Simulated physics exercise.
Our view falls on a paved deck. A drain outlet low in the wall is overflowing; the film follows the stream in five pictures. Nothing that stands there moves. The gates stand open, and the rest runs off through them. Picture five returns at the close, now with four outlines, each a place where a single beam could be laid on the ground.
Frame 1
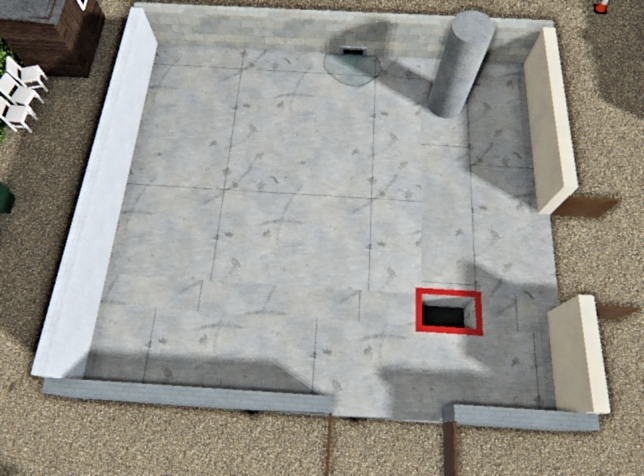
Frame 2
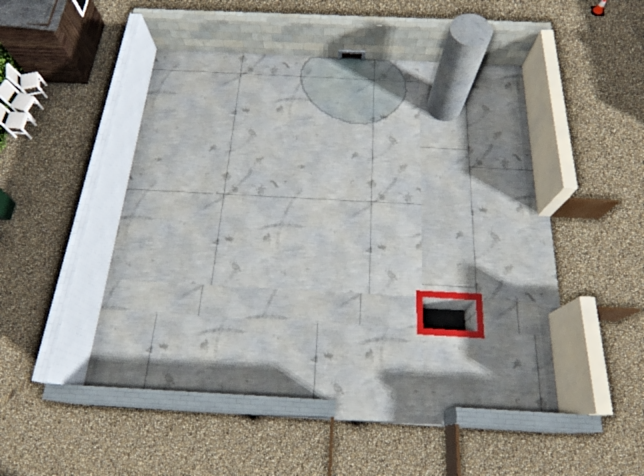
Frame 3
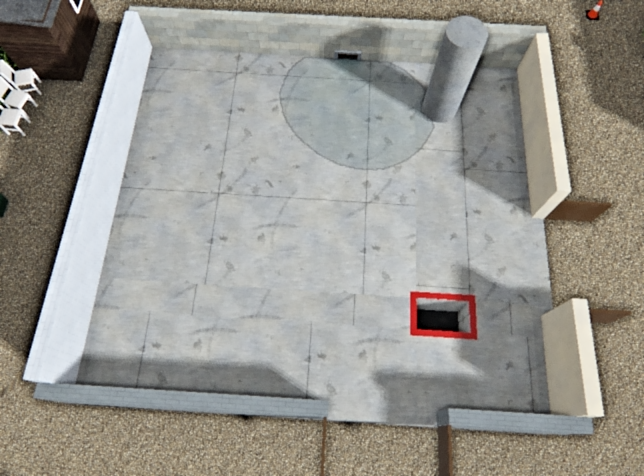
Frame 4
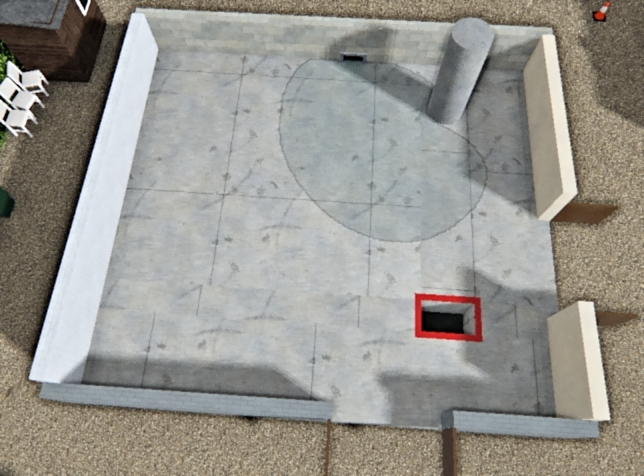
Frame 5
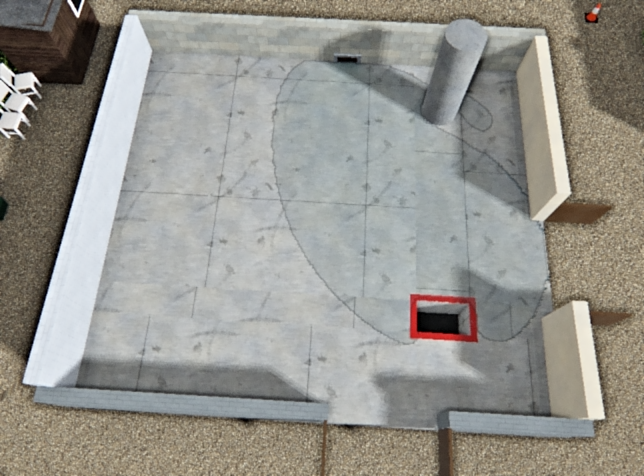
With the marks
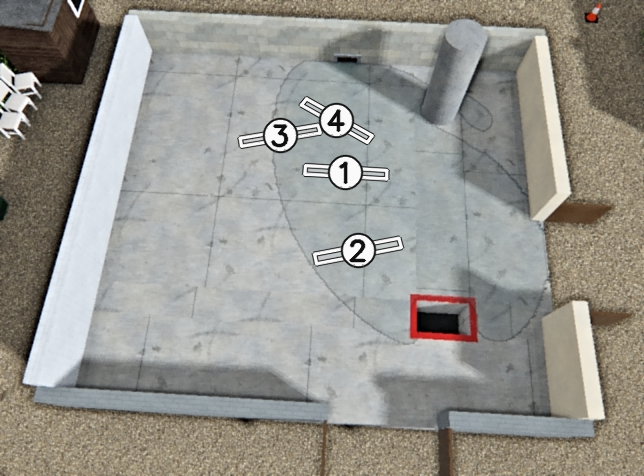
Water spreads from the back wall across the paved deck and reaches the red drain pit.
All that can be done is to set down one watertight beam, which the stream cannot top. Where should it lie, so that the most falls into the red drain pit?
It is 3.
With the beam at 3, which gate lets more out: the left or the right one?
More leaves on the left.
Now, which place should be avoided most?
The answer is 1.
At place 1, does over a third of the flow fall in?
No.
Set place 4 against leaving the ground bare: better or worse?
Worse.
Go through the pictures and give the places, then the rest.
Outfall at (353, 51); red drain pit at (449, 311); open gate at (543, 261); open gate at (388, 404); water covers 1 % of the ground and shows as far out as (370, 78); red drain pit still dry.
Water covers 5 % of the ground and shows as far out as (348, 120); red drain pit still dry.
Water covers 11 % of the ground and shows as far out as (401, 158); red drain pit still dry.
Water covers 21 % of the ground and shows as far out as (400, 239); red drain pit still dry.
Water covers 35 % of the ground and shows as far out as (520, 323); red drain pit taking water.
On the marked copy, 1 from (305, 169) to (386, 174); 2 from (315, 258) to (400, 242); 3 from (240, 142) to (319, 129); 4 from (304, 102) to (369, 139).
With 1, about 15 % of the stream runs into the red drain pit, about 83 % out by the gates.
With 2, about 22 % of the stream runs into the red drain pit, about 76 % out by the gates.
With 3, about 35 % of the stream runs into the red drain pit, about 61 % out by the gates.
With 4, about 22 % of the stream runs into the red drain pit, about 75 % out by the gates.
